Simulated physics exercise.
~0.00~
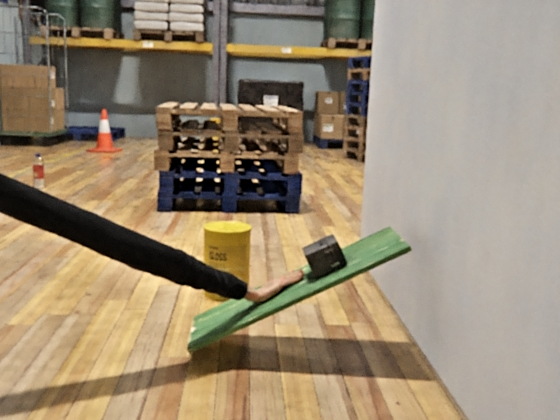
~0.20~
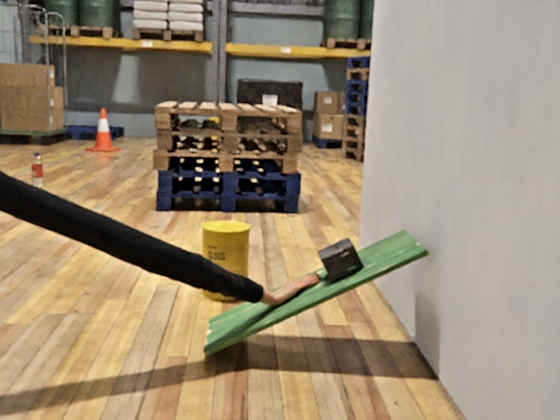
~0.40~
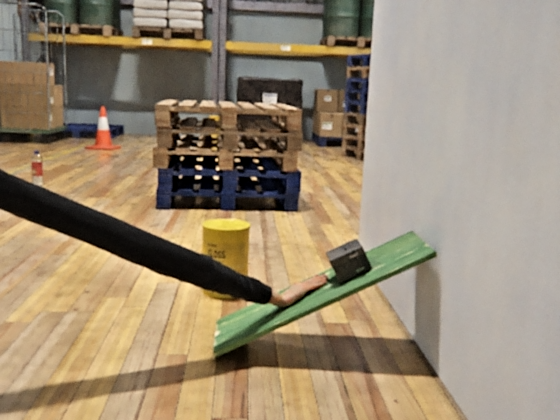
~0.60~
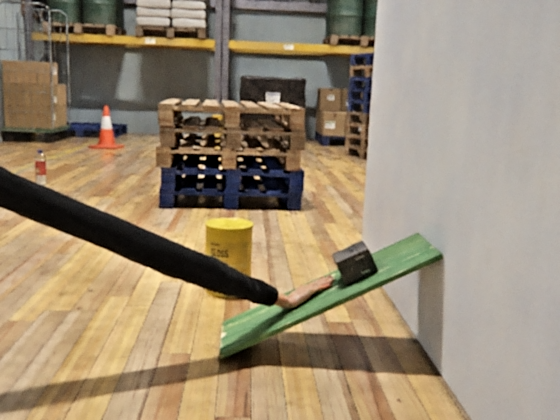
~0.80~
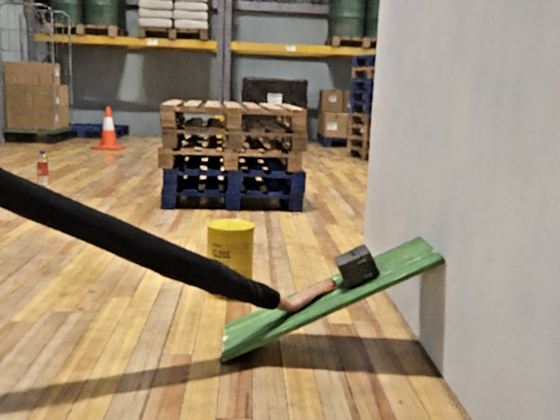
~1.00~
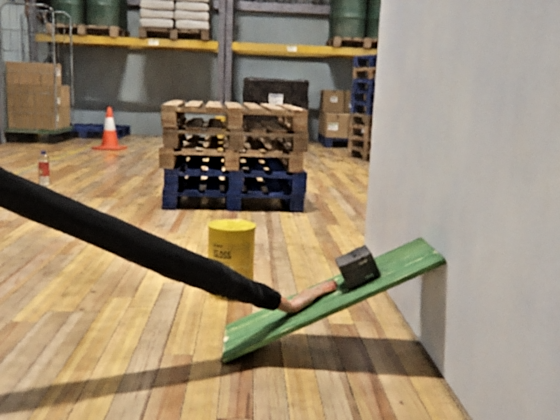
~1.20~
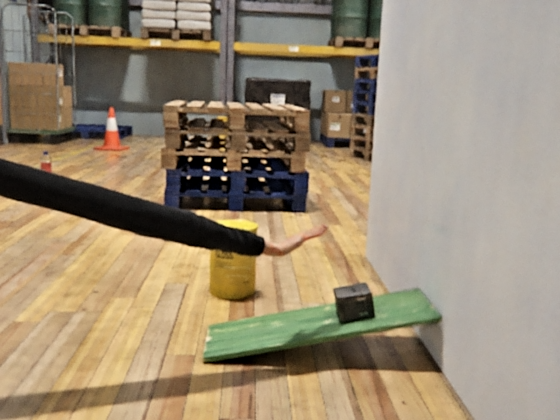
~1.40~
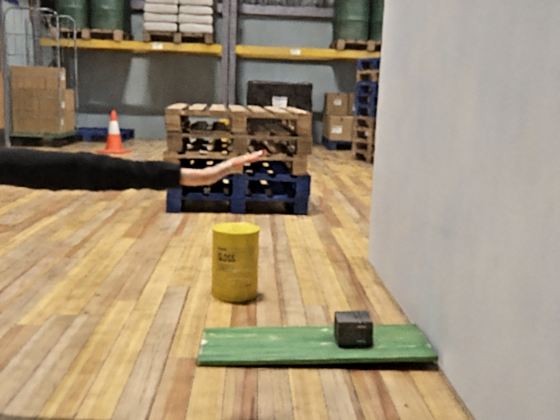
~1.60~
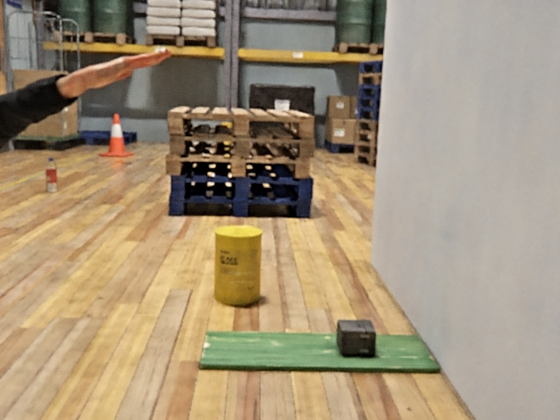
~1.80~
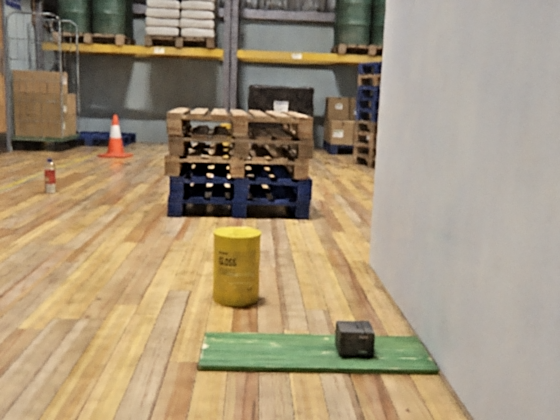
A slightly swaying view looks across the wooden floor of a storeroom, with a pale bare wall on the right and stacked pallets, an orange cone and loaded shelves behind. A dark-sleeved arm reaches in from the left, holding a tilted green board with a small black block on it, while a yellow pail stands just behind. The hand moves the board rightward until its raised end leans against the wall. Then the hand lets go and draws back, and the board slips down the wall. It ends flat on the floor, the block still on top and the pail unmoved.
